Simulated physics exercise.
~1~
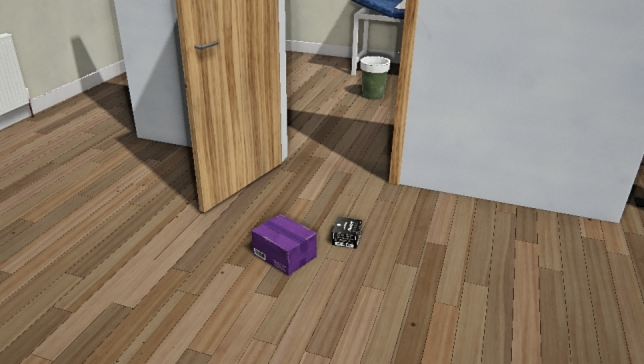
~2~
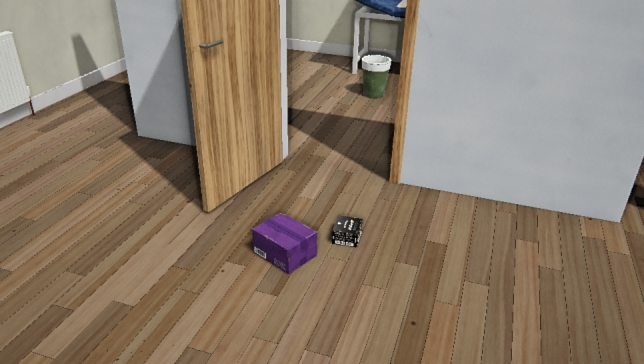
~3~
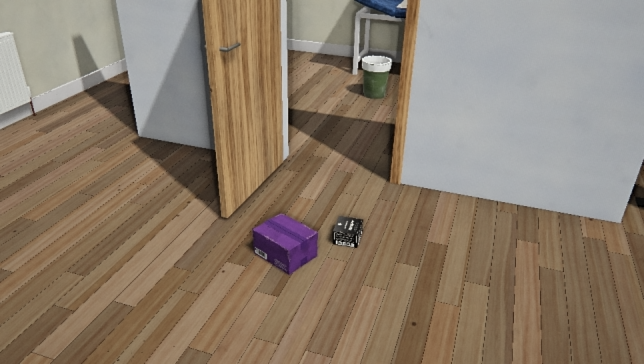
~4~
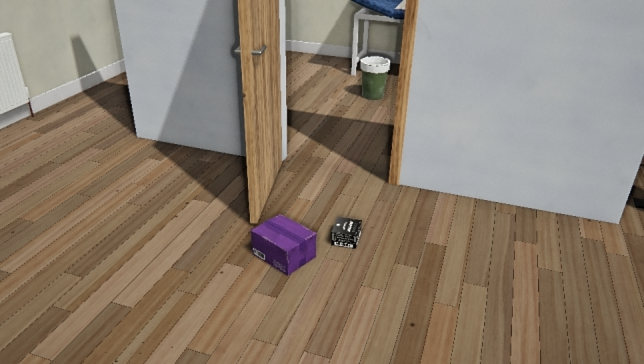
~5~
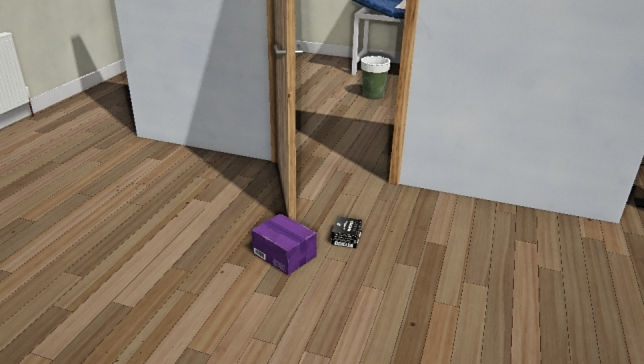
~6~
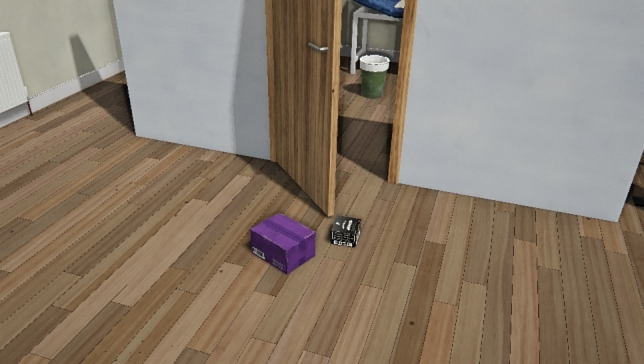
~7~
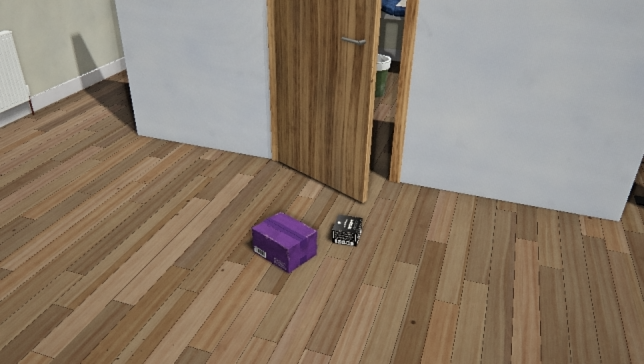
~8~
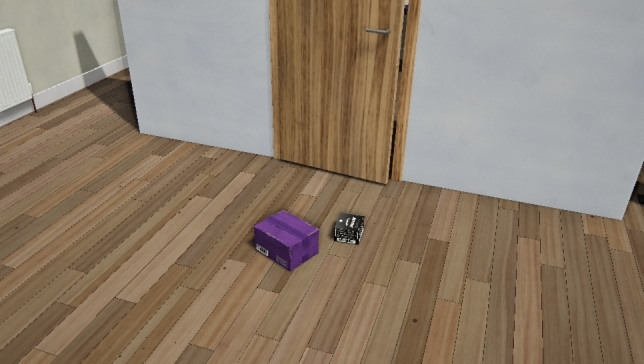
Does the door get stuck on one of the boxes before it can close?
No, the door swings past behind both boxes and closes, and the boxes stay where they are.
